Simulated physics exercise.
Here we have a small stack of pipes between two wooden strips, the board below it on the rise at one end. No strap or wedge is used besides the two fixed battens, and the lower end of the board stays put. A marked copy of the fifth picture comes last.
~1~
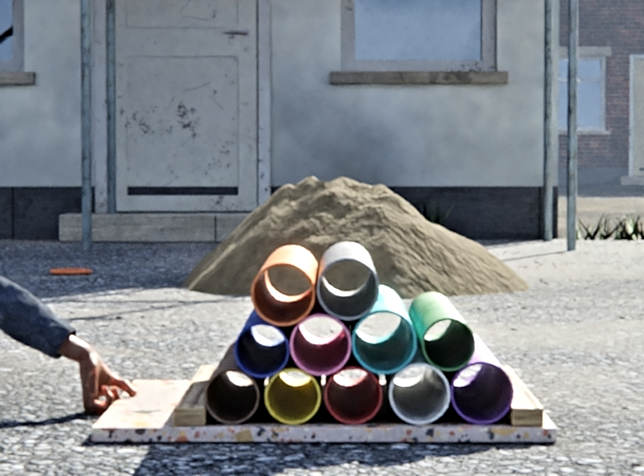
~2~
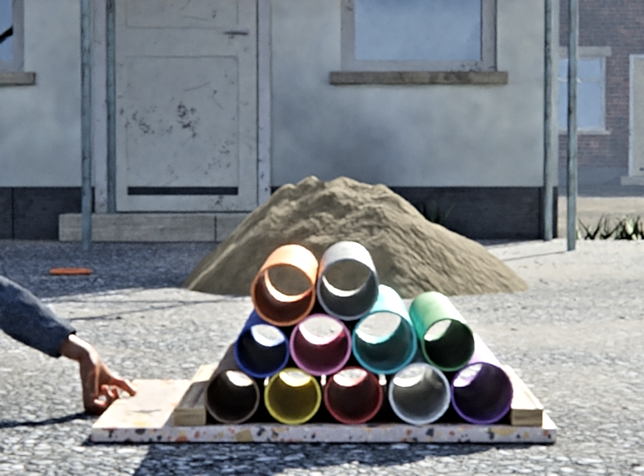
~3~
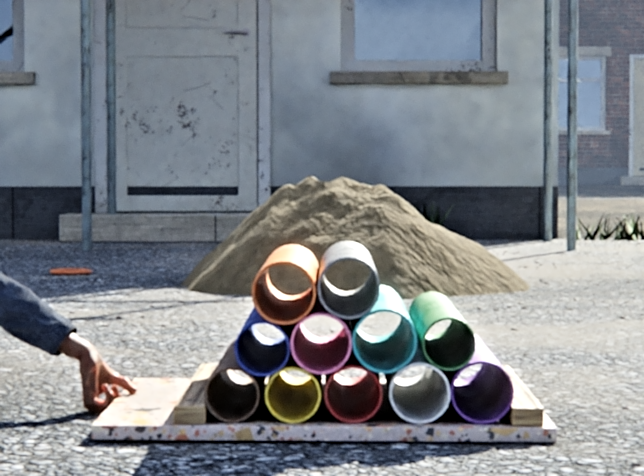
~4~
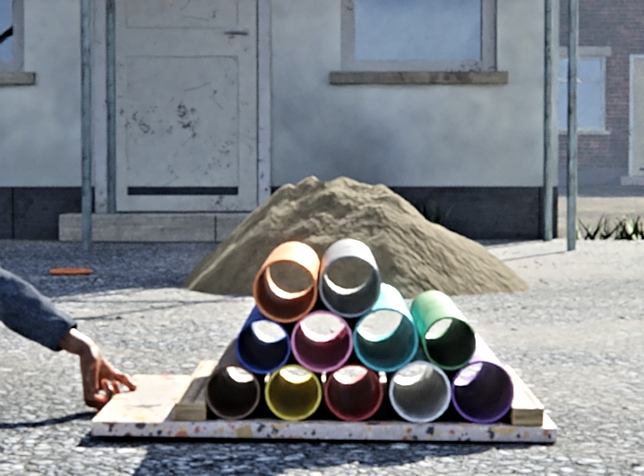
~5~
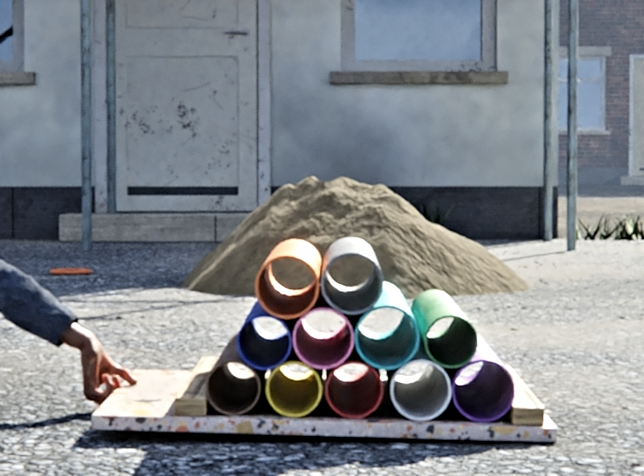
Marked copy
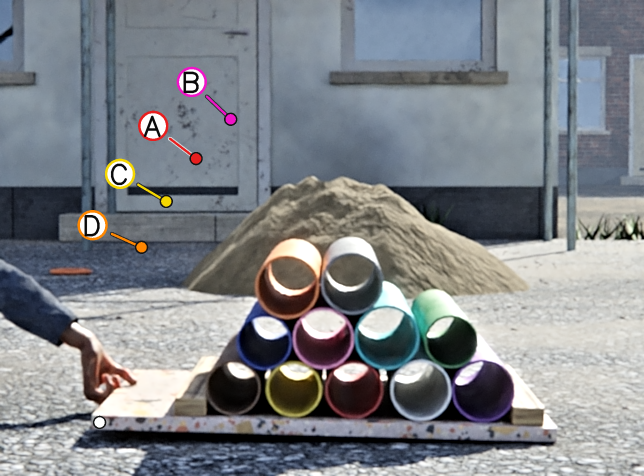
A hand at the left slowly lifted that end of a speckled board a little, and the stack of colourful pipes between two wooden strips tilted slightly with it, in front of a sand pile.
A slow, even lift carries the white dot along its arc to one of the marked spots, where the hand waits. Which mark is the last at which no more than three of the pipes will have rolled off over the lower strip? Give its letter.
D is the limit.
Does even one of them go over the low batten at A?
Yes.
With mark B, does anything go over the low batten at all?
Yes.
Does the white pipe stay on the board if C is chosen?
Yes, with C.
On the marked copy, A at (196, 159); B at (230, 119); C at (167, 202); D at (142, 247); the white dot at (99, 422).
Taking D. A third of the way, board at 16°.
Two thirds of the way, board at 24°.
When it is over, board at 24°, two over the low batten (turquoise, green).
As for the rest, A six over the low batten; B six over the low batten; C six over the low batten.
